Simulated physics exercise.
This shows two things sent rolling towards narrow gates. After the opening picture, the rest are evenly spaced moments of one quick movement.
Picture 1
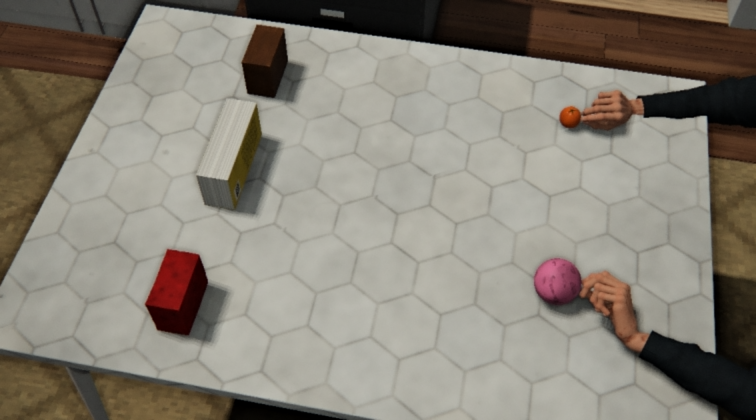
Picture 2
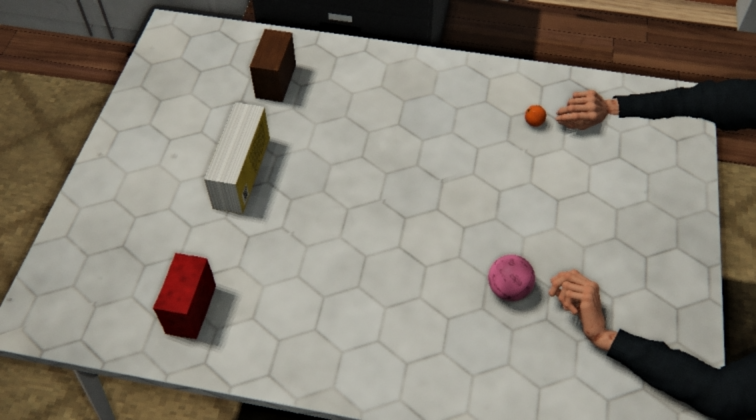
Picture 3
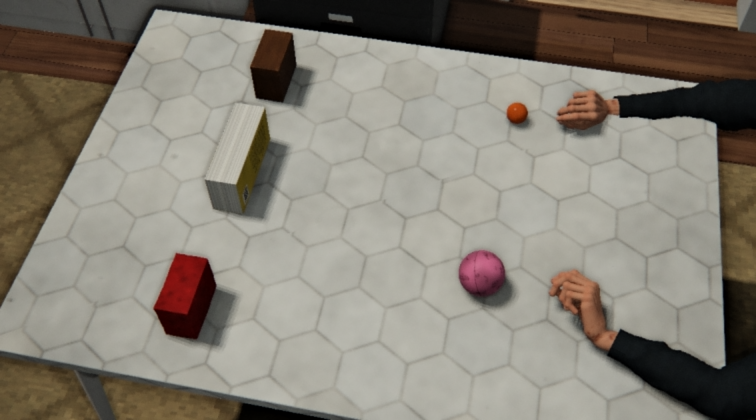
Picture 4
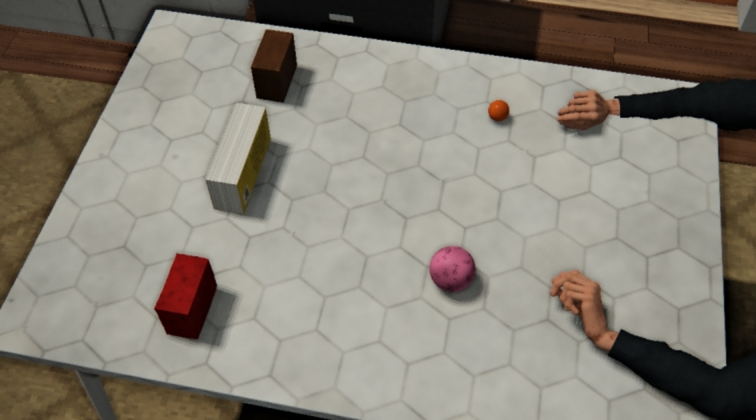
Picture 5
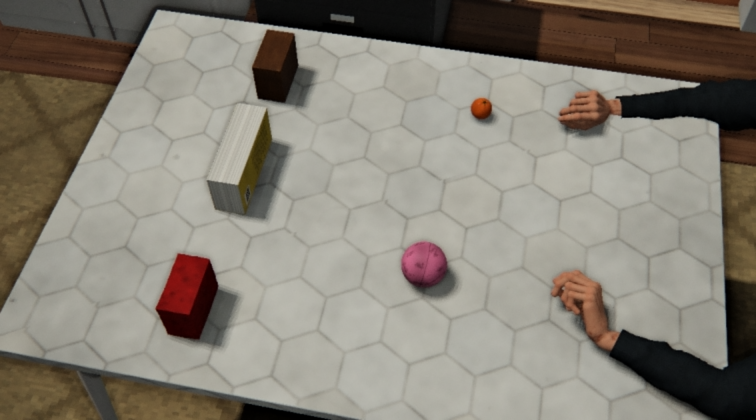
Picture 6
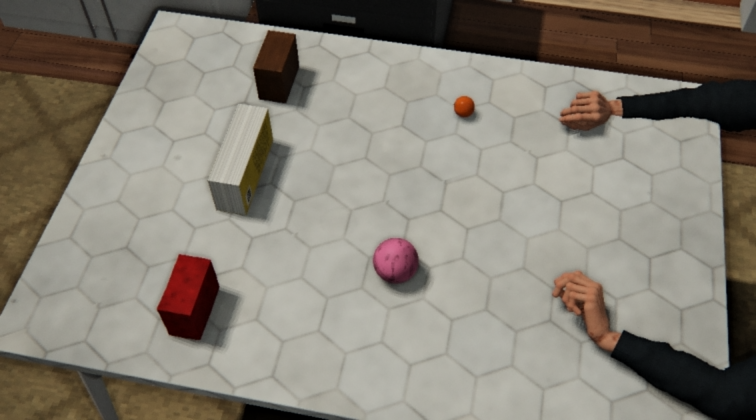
At first, two hands at the right of a tiled table touch a small orange ball and a larger pink ball, with brown, white-and-yellow and red blocks standing at left. The balls then roll leftward away from the hands, which stay behind, and both are nearer the middle by the end.
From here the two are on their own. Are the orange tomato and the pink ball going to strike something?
In the end the orange tomato hits a block and the pink ball passes through its gap.
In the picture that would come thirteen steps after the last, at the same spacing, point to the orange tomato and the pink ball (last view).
Near (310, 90) and (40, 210).
Then, 0.36 s after the last picture, orange tomato heading on near (307, 86); pink ball heading on near (145, 222).
Then, 0.98 s after the last picture, orange tomato coming back near (326, 90); pink ball heading on.
By the end, the orange tomato is stopped, near (331, 91); the pink ball gets between the blocks.
